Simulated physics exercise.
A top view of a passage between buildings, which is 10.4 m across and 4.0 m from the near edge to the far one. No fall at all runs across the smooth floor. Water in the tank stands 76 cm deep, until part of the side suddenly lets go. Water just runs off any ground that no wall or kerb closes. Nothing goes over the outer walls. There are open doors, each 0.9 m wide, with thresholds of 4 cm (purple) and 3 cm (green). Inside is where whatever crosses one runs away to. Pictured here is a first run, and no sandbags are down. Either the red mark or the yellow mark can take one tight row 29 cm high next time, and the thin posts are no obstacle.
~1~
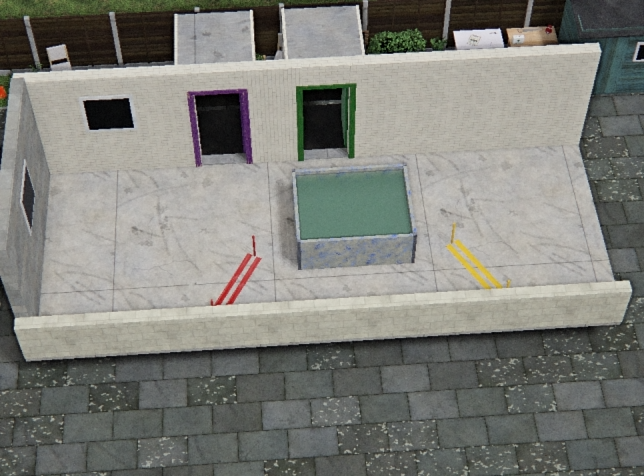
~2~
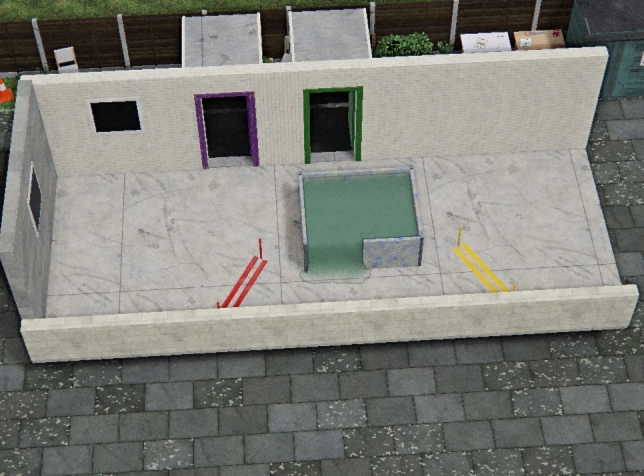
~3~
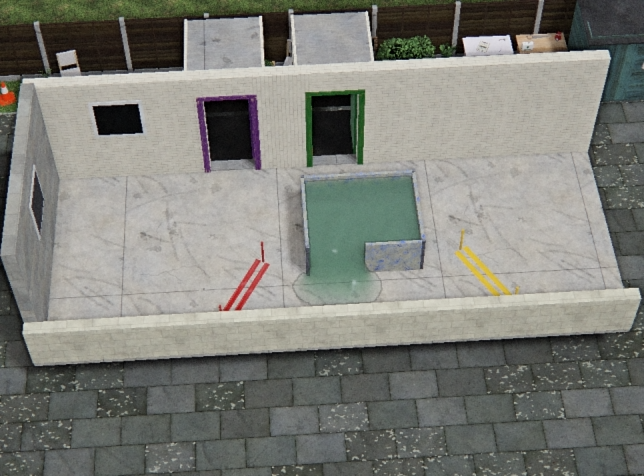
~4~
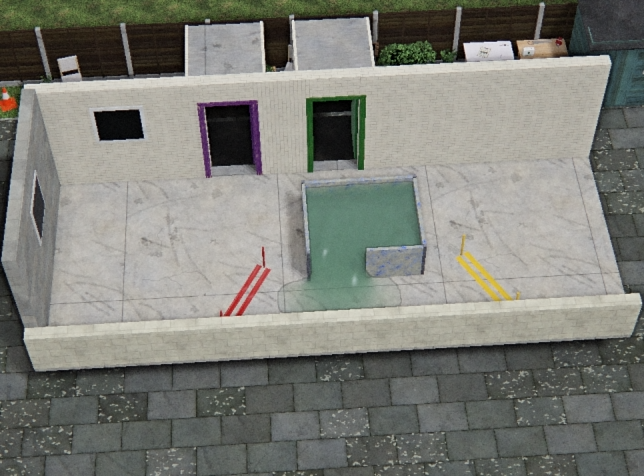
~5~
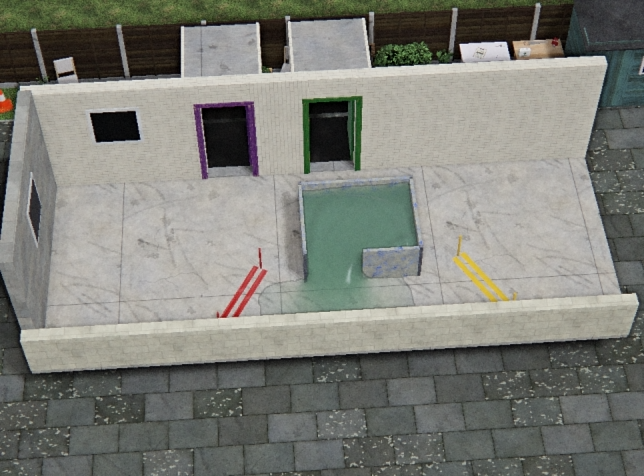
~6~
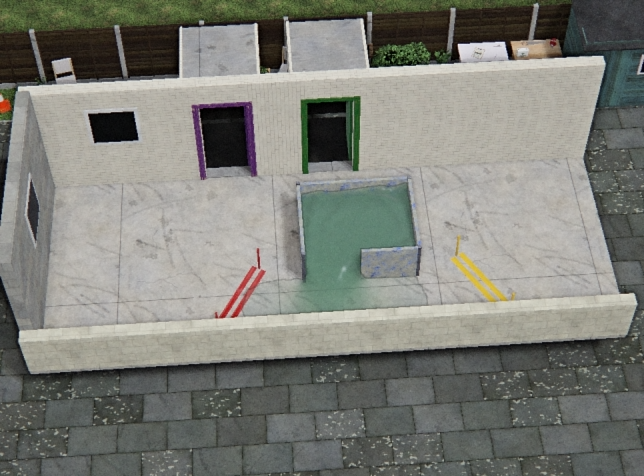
In a walled passage with a pale marble floor, a purple doorway and a green doorway, a square tank stands full of still, greenish water. The left part of its front side opens, and water pours through the gap onto the floor, then spreads in a shallow sheet toward the low near wall.
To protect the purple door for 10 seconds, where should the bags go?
On the yellow mark.
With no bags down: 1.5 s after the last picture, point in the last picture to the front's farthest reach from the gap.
In the last view, it's close to (42, 352).
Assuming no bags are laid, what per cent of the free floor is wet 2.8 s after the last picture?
I'd guess around 70 in a hundred.
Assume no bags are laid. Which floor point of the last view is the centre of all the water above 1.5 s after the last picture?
The water is centred close to (331, 277).
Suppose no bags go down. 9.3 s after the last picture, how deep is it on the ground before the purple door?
5.0 cm.
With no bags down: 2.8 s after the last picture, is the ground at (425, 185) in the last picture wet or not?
Bone dry.
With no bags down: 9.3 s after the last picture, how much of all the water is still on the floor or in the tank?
Roughly 74 per cent.
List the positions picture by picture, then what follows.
In the first frame, still water, 76 cm deep, in the tank at (353, 205).
In the second frame, water pours out at (335, 261) and has run 0.6 m, to (302, 273); typically 6 cm deep outside, 76 cm at the tank's back.
In the third frame, the front is at (368, 301), 0.9 m from the gap at (337, 264); 0.9 m2 of floor is under water; 76 cm left at the back of the tank.
In the fourth frame, the front is at a hidden place, 1.4 m from the gap at (338, 271); 2.2 m2 of floor is under water; 72 cm left at the back of the tank.
In the fifth frame, the front is at a hidden place, 1.7 m from the gap at (335, 271); 2.9 m2 of floor is under water; 64 cm left at the back of the tank.
In the sixth frame, the front is at a hidden place, 2.0 m from the gap at (333, 272); 3.2 m2 of floor is under water; 65 cm left at the back of the tank.
Then, 0.7 s after the last picture water covers 15 % of the floor and is deepest (52 cm) near (330, 326) in the run without bags; in at the purple door, 0 L with no bags, 0 L with the row on red, 0 L on yellow.
Then, 1.5 s after the last picture water covers 40 % of the floor and is deepest (39 cm) near (331, 335) in the run without bags; in at the purple door, 0 L with no bags, 0 L with the row on red, 0 L on yellow.
Then, 2.8 s after the last picture water covers 70 % of the floor and is deepest (26 cm) near (331, 335) in the run without bags; in at the purple door, 0 L with no bags, 0 L with the row on red, 0 L on yellow.
Then, 5.3 s after the last picture water covers 80 % of the floor and is deepest (17 cm) near (55, 200) in the run without bags; in at the purple door, 0 L with no bags, 37 L with the row on red, 0 L on yellow.
Then, 9.3 s after the last picture water covers 95 % of the floor and is deepest (9 cm) near (293, 228) in the run without bags; in at the purple door, 2 L with no bags, 78 L with the row on red, 3 L on yellow.
